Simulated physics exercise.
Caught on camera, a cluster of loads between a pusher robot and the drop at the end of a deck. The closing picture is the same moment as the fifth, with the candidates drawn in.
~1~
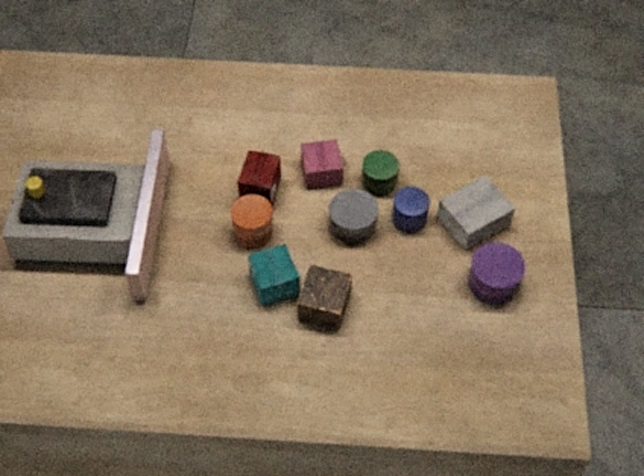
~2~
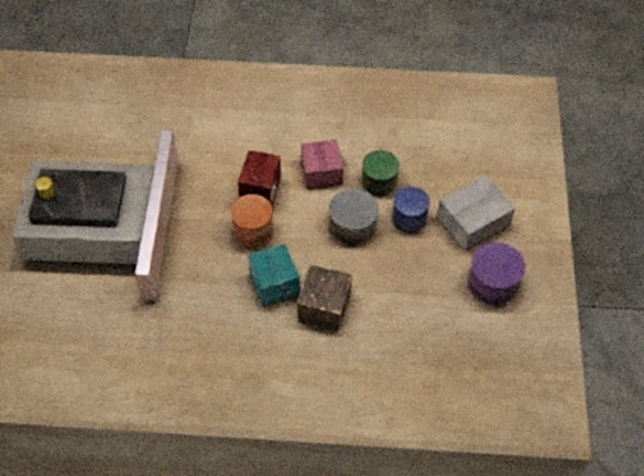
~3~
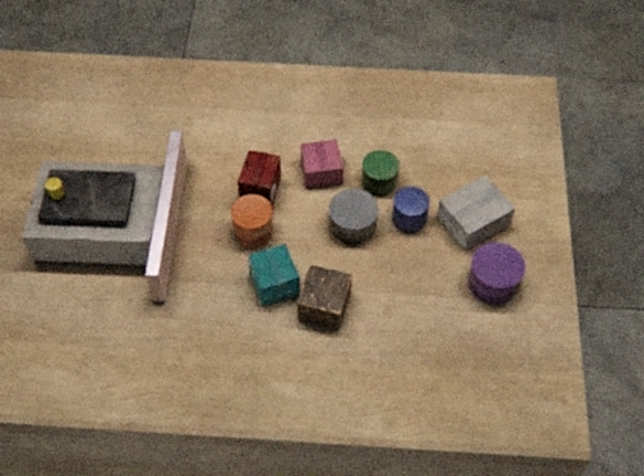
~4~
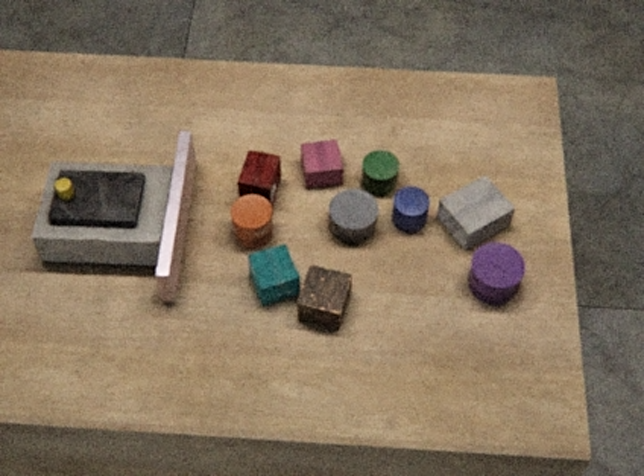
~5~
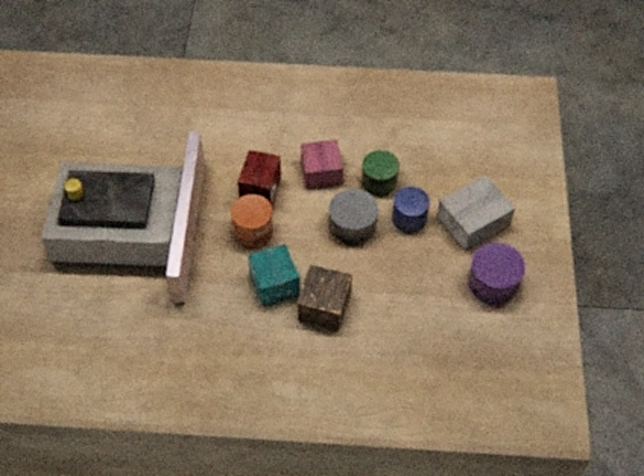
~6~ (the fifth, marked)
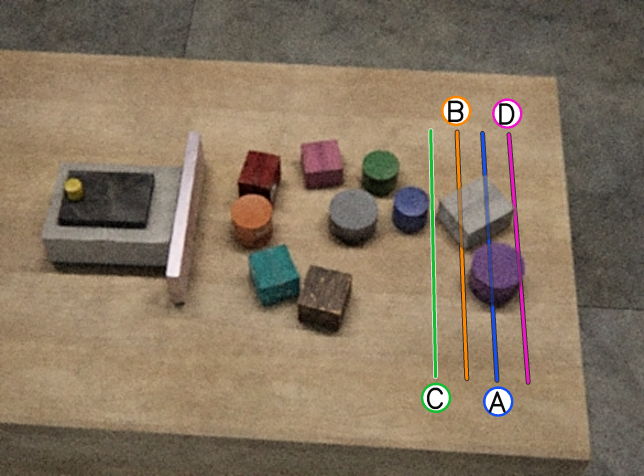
A grey wheelless-looking machine with a black top, a small yellow knob and a wide pale pink blade stands at the left of a light wooden deck, seen from a high, steady angle above grey flooring. To its right sit red, pink, teal, brown and whitish blocks among orange, grey, green, blue and purple cylinders. The machine slides slowly rightward, narrowing the gap, while every load stays still.
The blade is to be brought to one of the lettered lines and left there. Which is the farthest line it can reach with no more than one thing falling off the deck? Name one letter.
It can go as far as A.
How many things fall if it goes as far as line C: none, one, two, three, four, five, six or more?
By then, none.
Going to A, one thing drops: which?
The white box goes over.
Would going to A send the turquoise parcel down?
No.
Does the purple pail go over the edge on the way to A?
By then, no.
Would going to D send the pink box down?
No.
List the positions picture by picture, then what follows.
The first frame shows grey pail (353, 217); purple pail (495, 273); orange pail (253, 221).
The second frame shows robot (84, 196); green pail (380, 173).
The third frame shows robot (95, 197); red parcel (260, 180).
The fourth frame shows robot (104, 197); white box (475, 212).
The fifth frame shows robot (113, 198); blue canister (410, 210); grey pail (353, 217); purple pail (495, 273).
On the copy, A at (489, 247); B at (461, 245); C at (433, 243); D at (518, 248).
On A. First, robot (223, 204); black crate (359, 300); pink box (350, 159).
Then, robot (333, 210); white box (511, 209); black crate (473, 313).
Finally, robot (419, 215); white box over the edge; purple pail (561, 276); one fallen.
By contrast, B is within the limit but short; C is within the limit but short; D drops three.
